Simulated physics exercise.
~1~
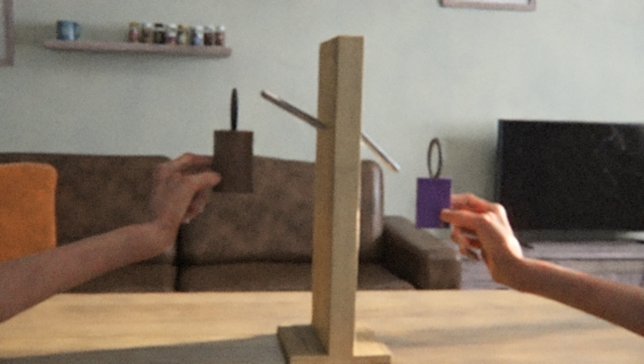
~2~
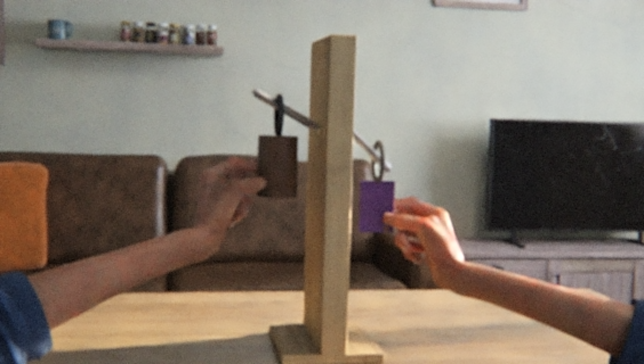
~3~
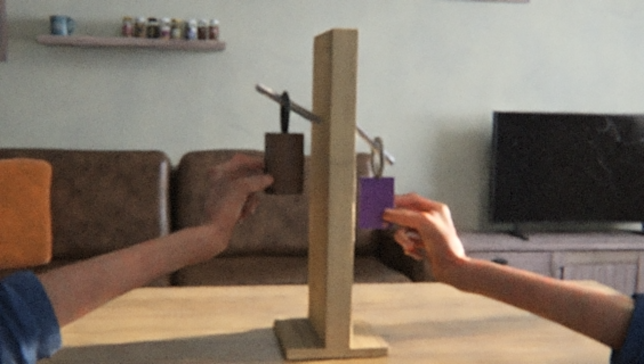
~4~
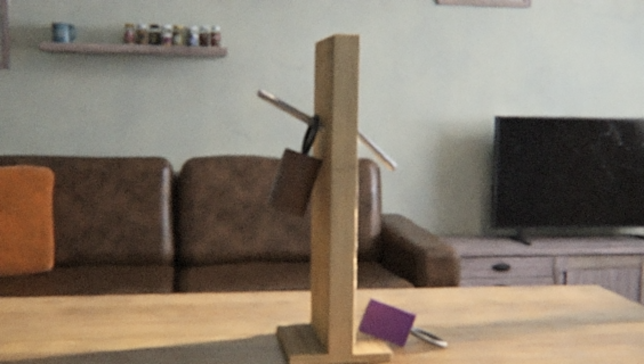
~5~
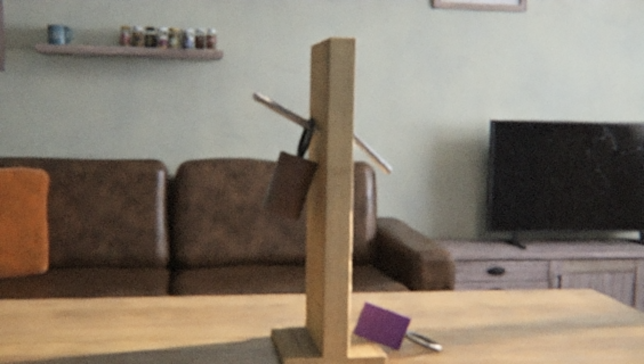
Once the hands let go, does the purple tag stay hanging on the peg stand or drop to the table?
The purple tag slips off and drops to the table, while the brown one stays hanging on the peg stand.
